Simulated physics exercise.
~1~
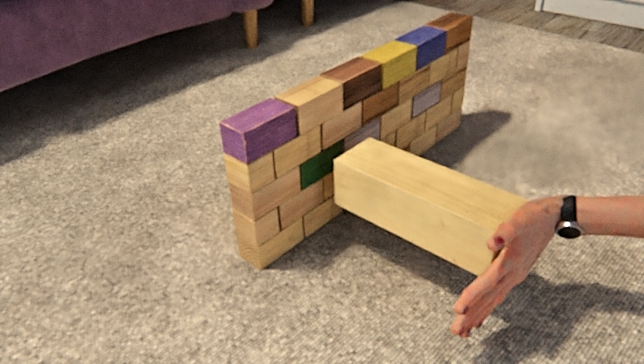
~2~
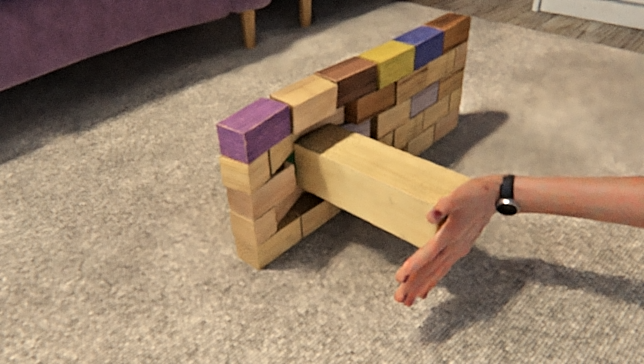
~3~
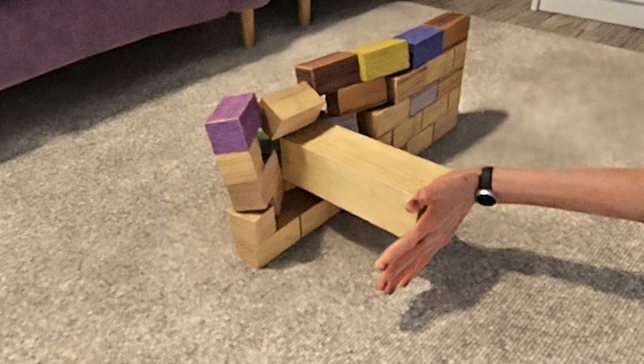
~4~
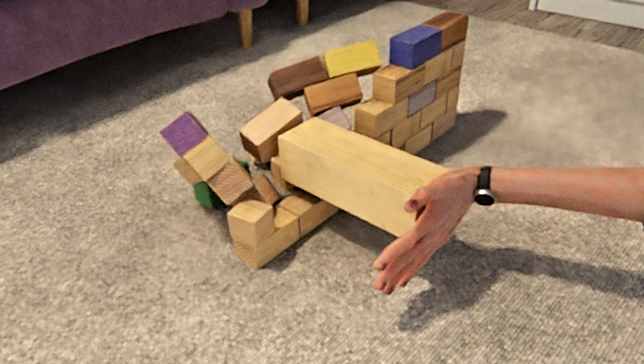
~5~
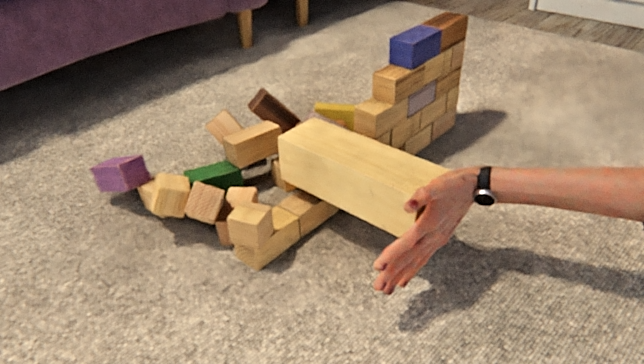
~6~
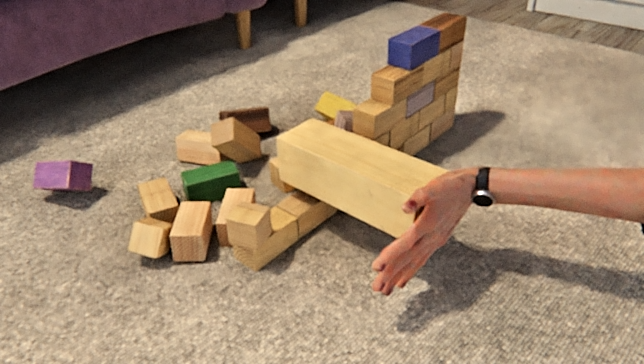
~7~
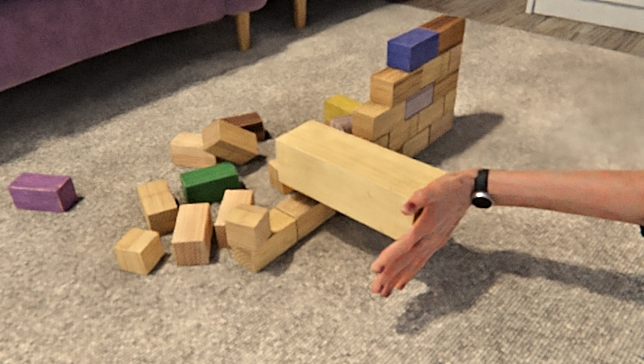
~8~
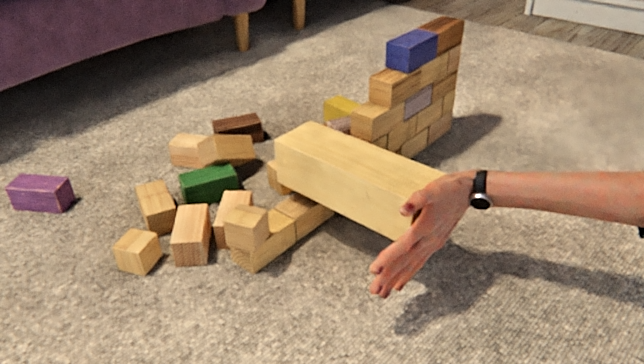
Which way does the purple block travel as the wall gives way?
The purple block moves to the left, tumbling off the end of the wall and coming to rest on the carpet.
Long wooden block pushed by a hand breaking through a toy block wall, toppling the left side while the right end stands.
